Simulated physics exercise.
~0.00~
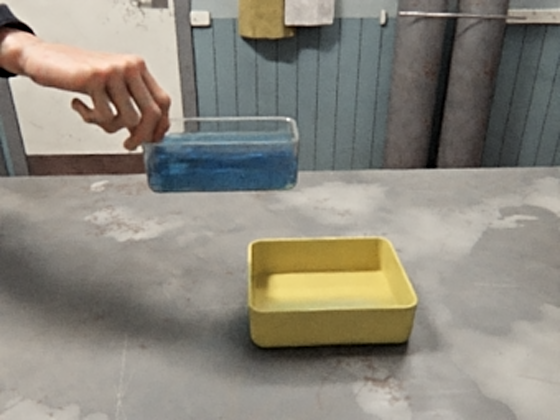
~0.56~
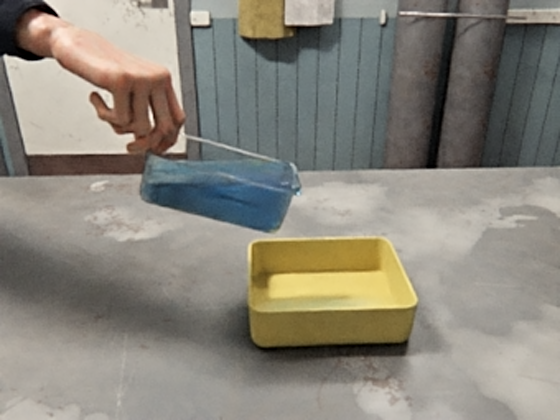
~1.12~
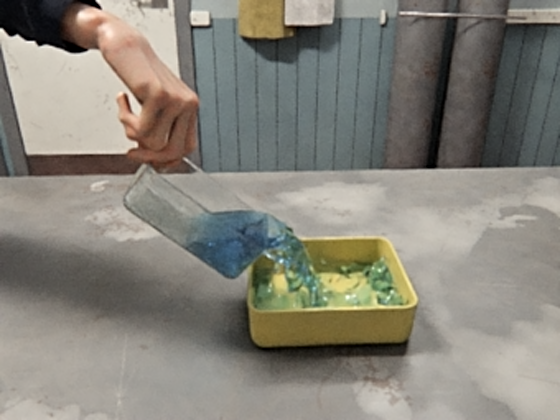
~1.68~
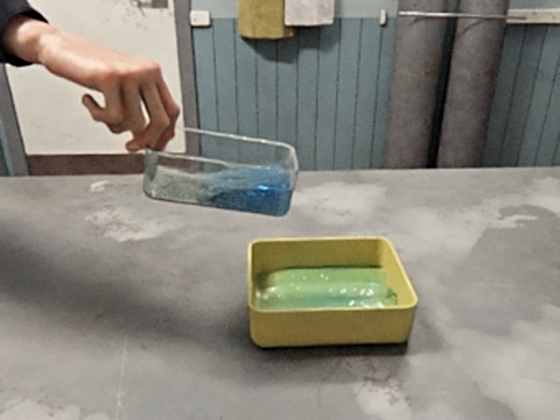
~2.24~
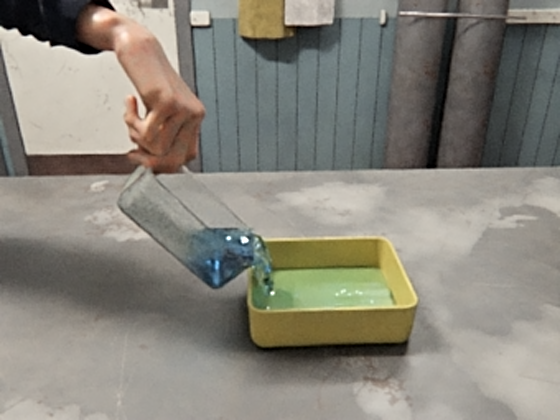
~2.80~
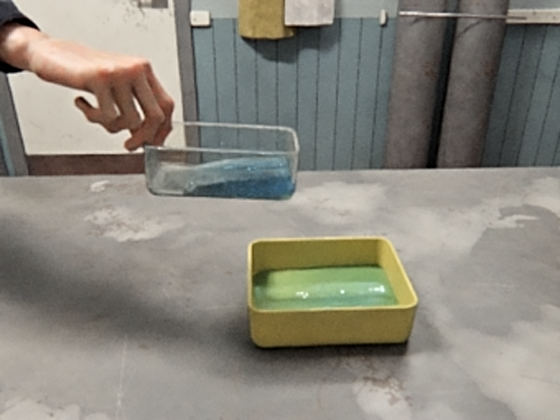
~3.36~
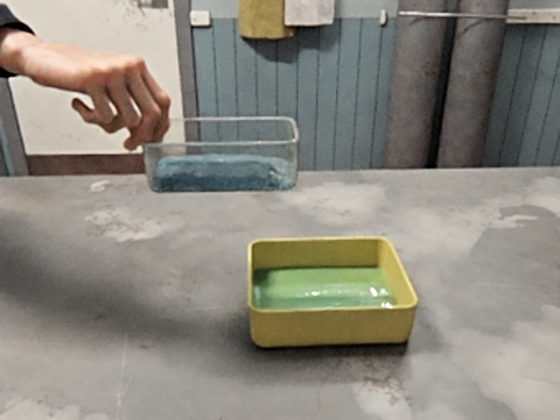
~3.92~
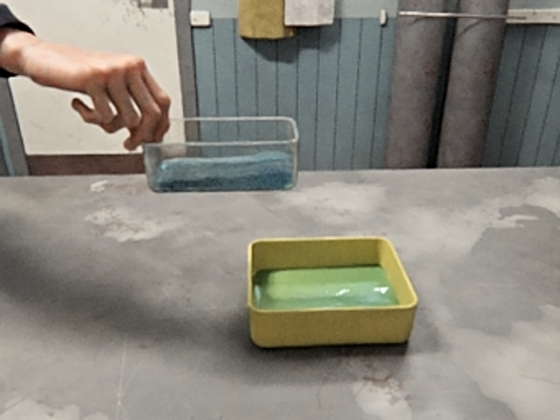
A hand at the left holds a clear food box of blue water above a mottled grey table top, where an empty yellow oven dish waits to the right, seen from the front and slightly above. Behind are blue-green panelling, grey pipes and hanging cloths. The hand tips the box steeply down to the right, and water splashes into the dish, looking green there. It eases the box nearly level, then tilts it steeply again and pours more. Finally the hand levels the box, still partly filled, above the dish, which now holds a calm pool.
